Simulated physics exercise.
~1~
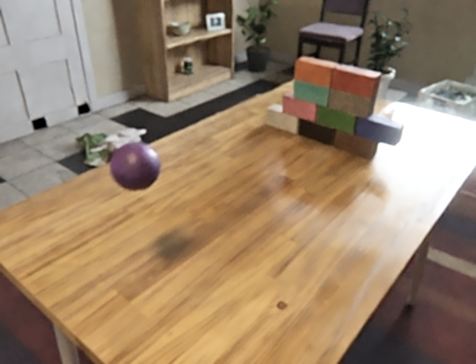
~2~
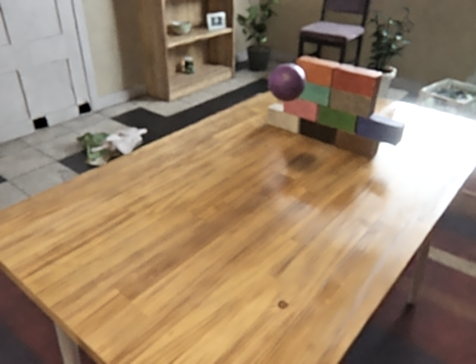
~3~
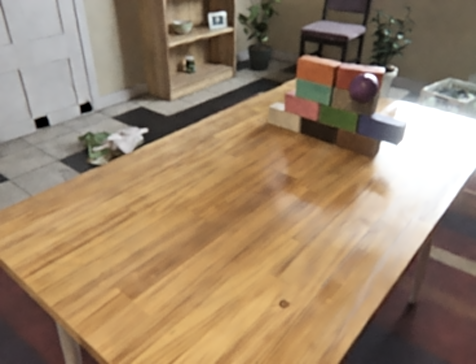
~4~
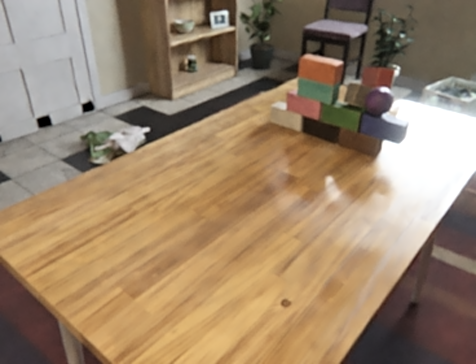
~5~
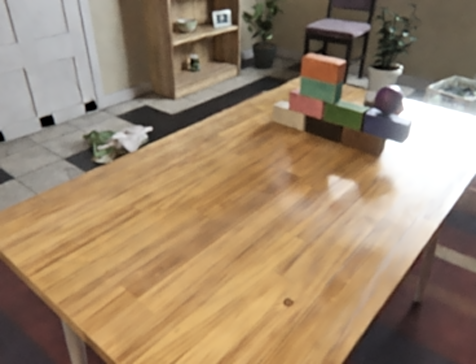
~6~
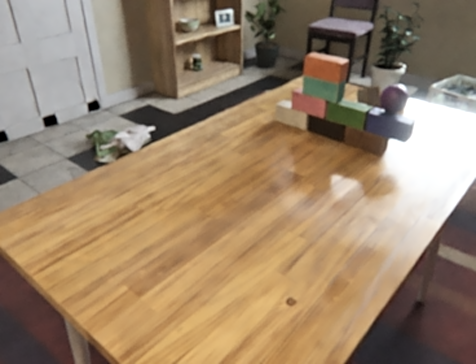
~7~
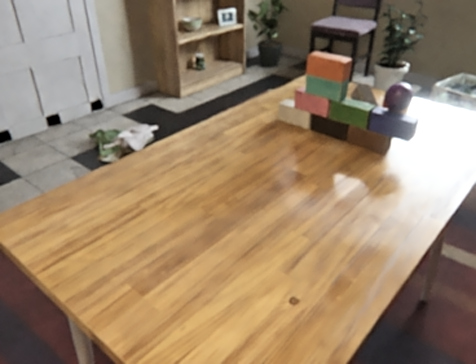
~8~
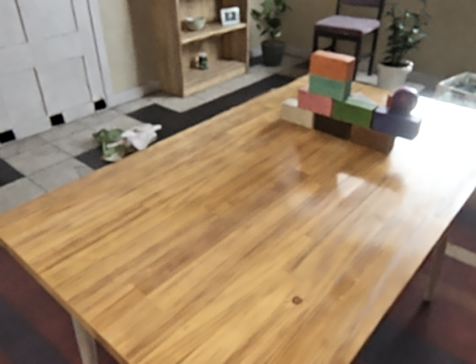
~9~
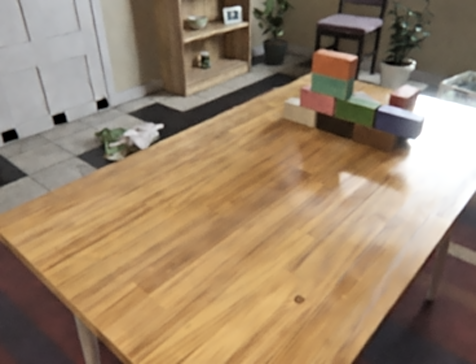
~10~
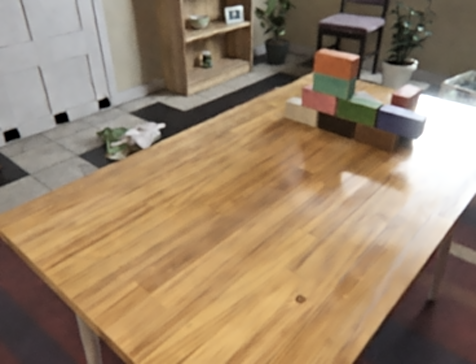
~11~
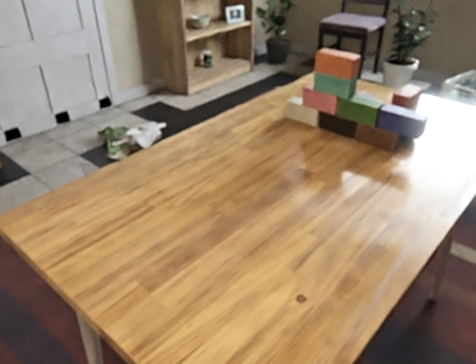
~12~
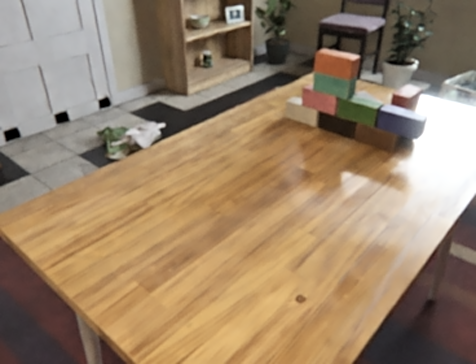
Wooden table with a stack of coloured blocks, a purple ball flying in, toppling the red block and dropping from view behind.
